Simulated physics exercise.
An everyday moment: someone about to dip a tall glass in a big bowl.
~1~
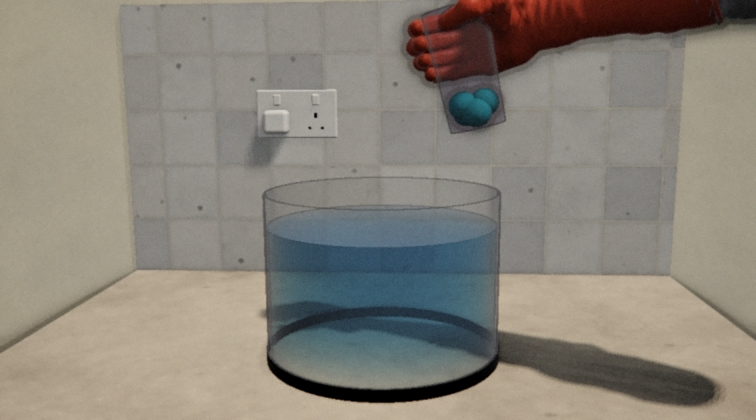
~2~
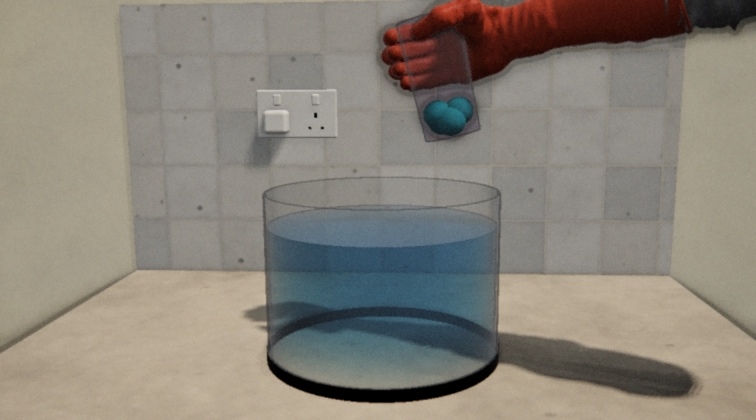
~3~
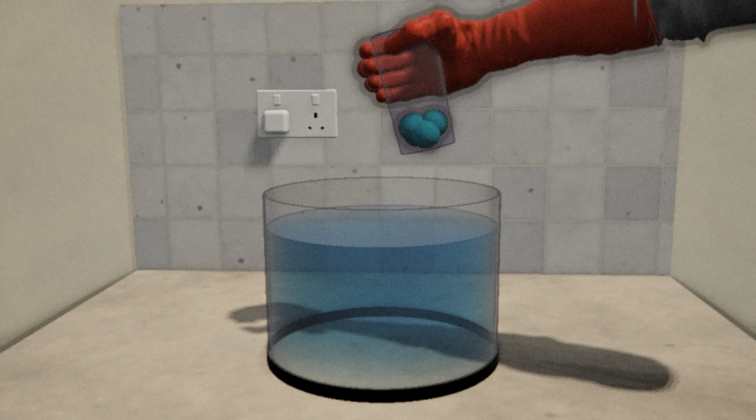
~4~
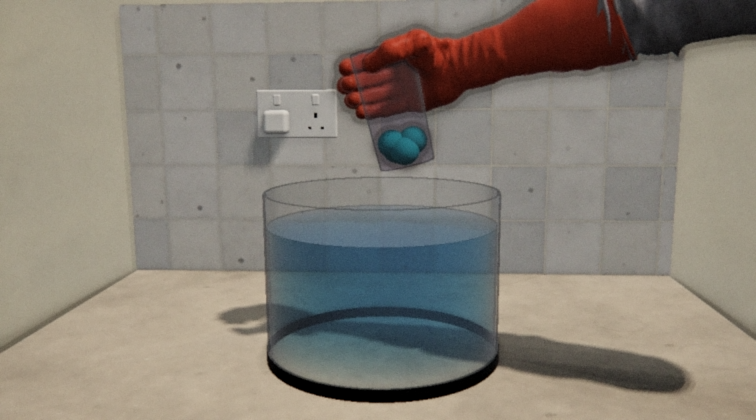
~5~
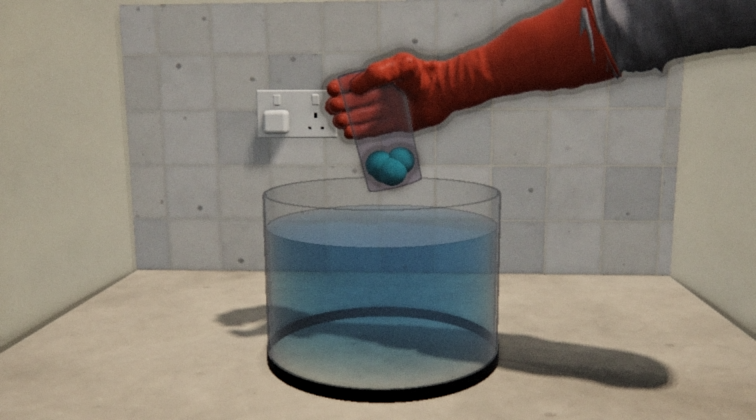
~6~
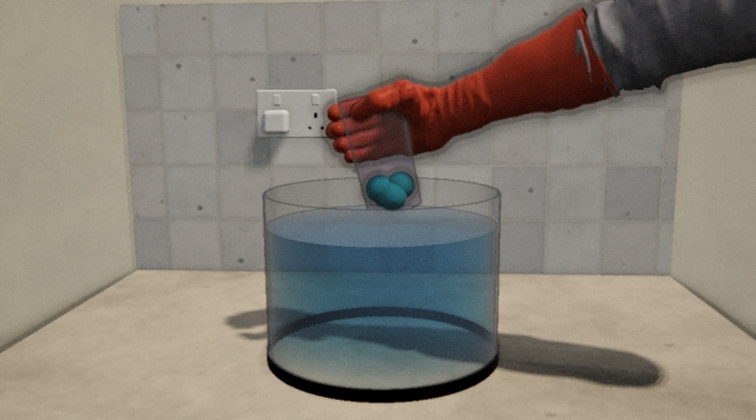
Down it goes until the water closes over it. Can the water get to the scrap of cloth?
Under the surface the scrap of cloth ends up wet.
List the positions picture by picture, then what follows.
In the first frame, tall glass (465, 66) mouth up; above the big bowl.
In the second frame, tall glass (440, 74) mouth up; scrap of cloth (449, 119); coming down.
In the third frame, tall glass (414, 87) mouth up; lower.
In the fourth frame, tall glass (394, 104) mouth up; scrap of cloth (404, 148); lower still.
In the fifth frame, tall glass (381, 125) mouth up; close to the surface.
In the sixth frame, tall glass (381, 150) mouth up; scrap of cloth (391, 193); just over the surface.
A moment on, the tall glass enters the water.
Further on, water pours in as the air escapes.
When it is over, the tall glass is under, flooded, and the scrap of cloth is wet.
